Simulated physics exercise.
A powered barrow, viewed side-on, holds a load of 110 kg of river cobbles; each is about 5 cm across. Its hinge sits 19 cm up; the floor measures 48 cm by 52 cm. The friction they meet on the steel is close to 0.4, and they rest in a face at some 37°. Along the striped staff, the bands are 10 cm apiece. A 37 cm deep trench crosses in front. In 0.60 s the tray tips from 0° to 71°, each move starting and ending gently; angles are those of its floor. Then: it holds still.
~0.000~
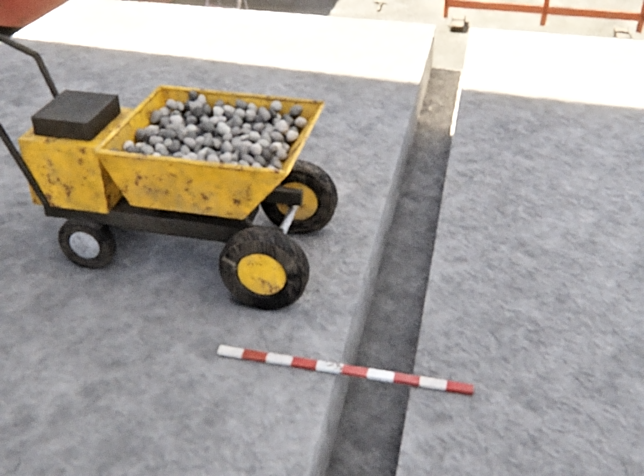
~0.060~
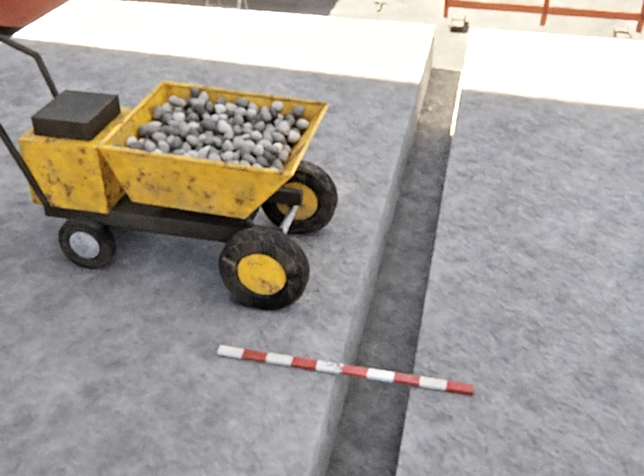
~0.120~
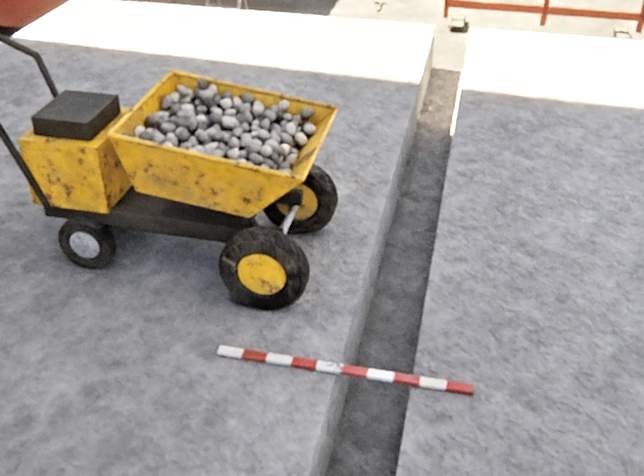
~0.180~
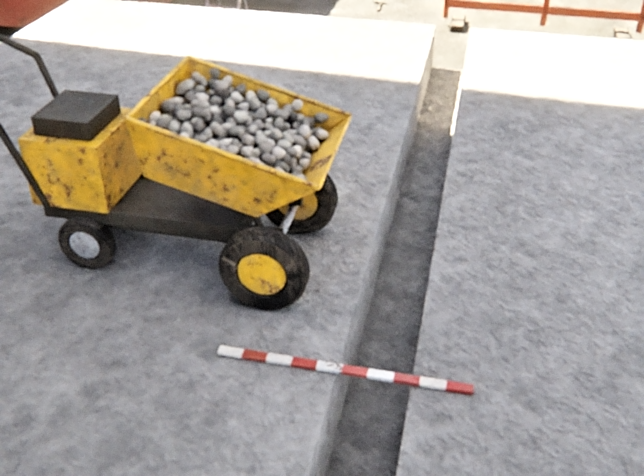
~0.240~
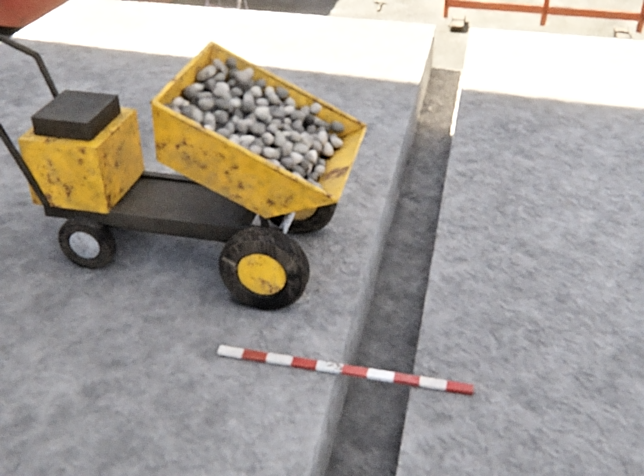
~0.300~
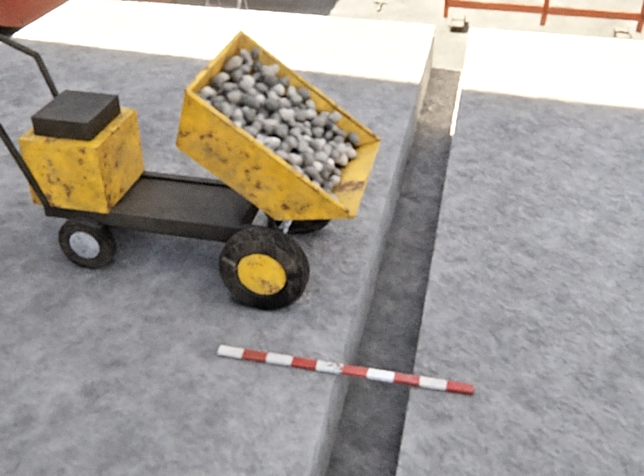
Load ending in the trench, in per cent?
33 per cent.
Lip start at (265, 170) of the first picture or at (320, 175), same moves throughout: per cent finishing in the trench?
Roughly 45 in a hundred, then 10 in a hundred.
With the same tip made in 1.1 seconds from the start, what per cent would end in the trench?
Near 50 per cent.
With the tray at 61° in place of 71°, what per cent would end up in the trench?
Share in trench: Approx. 35%.
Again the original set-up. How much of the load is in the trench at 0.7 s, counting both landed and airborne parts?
About 10 per cent by then.
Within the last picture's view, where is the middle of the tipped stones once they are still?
I'd point somewhere around (476, 290).
After 0.4 s the floor is at 60°; 100 % in the tray; the foremost stones are at (379, 202).
After 0.7 s the floor is at 71°; 68 % in the tray, 10 % in the trench, 21 % past the trench; the foremost stones are at (468, 284).
After 1.0 s the floor is at 71°; 13 % in the tray, 18 % in the trench, 69 % past the trench; the foremost stones are past the picture's edge.
After 3.0 s the floor is at 71°; 0 % in the tray, 33 % in the trench, 67 % past the trench; the foremost stones are past the picture's edge.
